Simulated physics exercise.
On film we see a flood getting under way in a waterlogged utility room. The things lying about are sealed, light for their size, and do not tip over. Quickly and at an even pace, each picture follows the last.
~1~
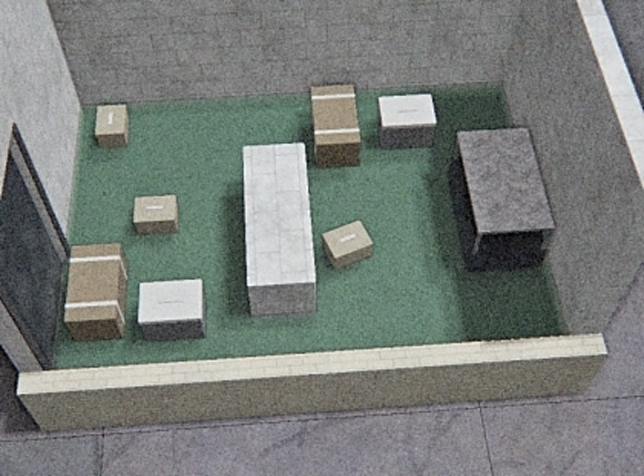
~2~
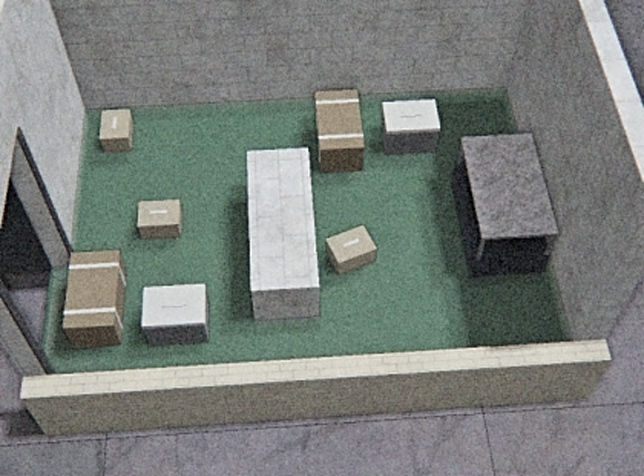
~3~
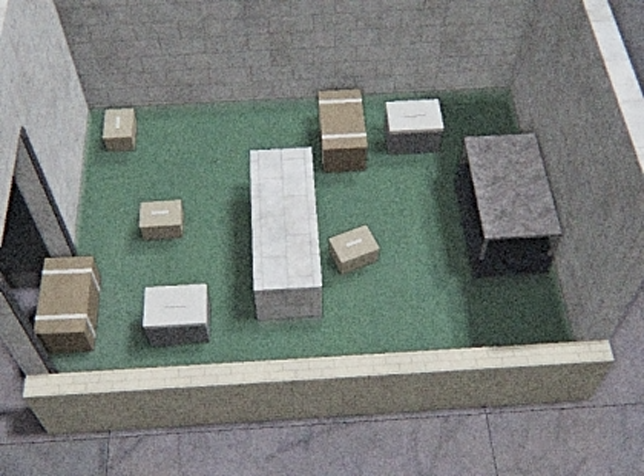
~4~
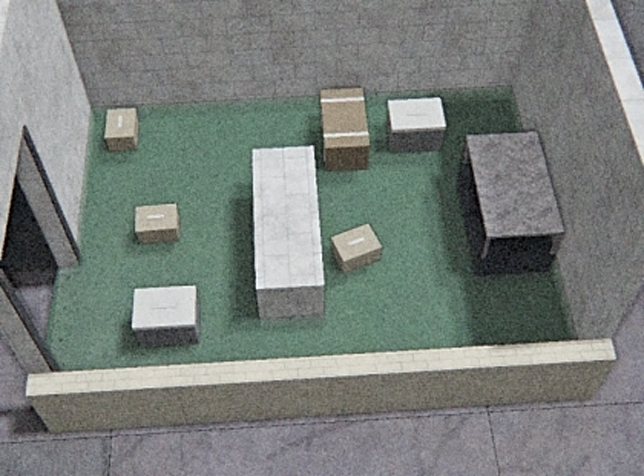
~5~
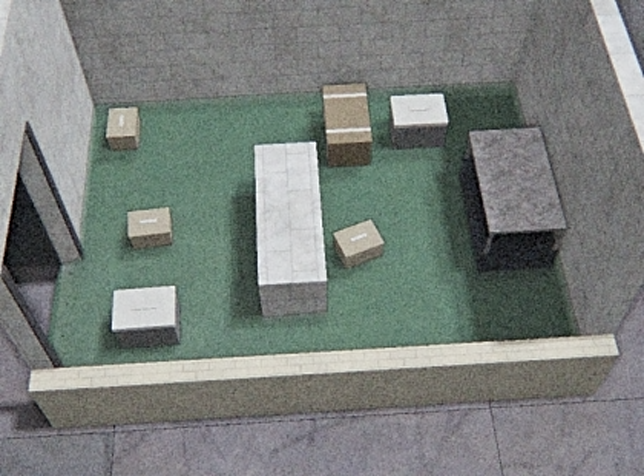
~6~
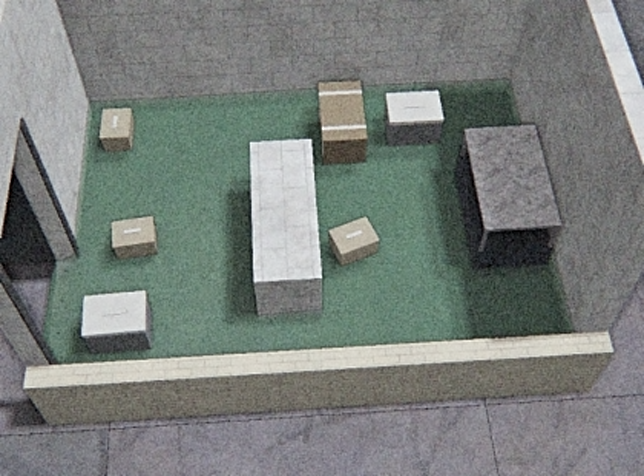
Brown banded box drifting out through the left doorway on green water, then a white box and small tan box drifting left.
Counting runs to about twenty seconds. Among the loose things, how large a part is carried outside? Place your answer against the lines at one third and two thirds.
It sits at or past the two-thirds line.
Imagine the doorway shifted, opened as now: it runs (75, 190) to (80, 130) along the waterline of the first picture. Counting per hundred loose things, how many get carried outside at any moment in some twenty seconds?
I'd guess around 30 percent.
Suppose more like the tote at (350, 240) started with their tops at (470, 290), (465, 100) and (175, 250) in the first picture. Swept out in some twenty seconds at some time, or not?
In order: Never exits; never exits; exits.
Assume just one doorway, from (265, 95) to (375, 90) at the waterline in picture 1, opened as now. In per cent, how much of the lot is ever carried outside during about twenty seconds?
70 per cent.
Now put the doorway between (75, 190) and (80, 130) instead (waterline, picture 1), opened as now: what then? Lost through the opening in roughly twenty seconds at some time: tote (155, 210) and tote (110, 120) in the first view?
Result per object, in order: Exits at some point, exits at some point.
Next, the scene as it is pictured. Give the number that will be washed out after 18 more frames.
4 of them.
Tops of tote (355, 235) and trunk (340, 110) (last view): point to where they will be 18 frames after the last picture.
Approximately (351, 280) for one, (140, 196) for the other.
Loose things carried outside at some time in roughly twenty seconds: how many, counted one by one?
Total: 6.
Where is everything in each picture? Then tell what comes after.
The first picture shows a chest at (170, 300), afloat; a tote at (155, 208) floats; 0 of 7 have shifted.
The second picture shows a chest at (174, 305) floats; a tote at (159, 213), afloat; 1 of 7 have shifted.
The third picture shows a chest at (175, 305), afloat; a tote at (160, 213) floats; 1 of 7 have shifted.
The fourth picture shows a chest at (164, 306) floats, close to its start; a tote at (156, 217) floats, close to its start; 3 of 7 have shifted.
The fifth picture shows a chest at (144, 307), afloat, a stride from its start; a tote at (149, 222), afloat, close to its start; 3 of 7 have shifted.
The sixth picture shows a chest at (114, 313), afloat, a stride from its start; a tote at (133, 232) floats, a stride from its start; 4 of 7 have shifted.
A moment on, 3 of 7 are out; 4 afloat.
Next, 4 of 7 are out; 3 afloat.
Later, 5 of 7 are out; 2 afloat.
In the end, 6 of 7 are out; 1 afloat.
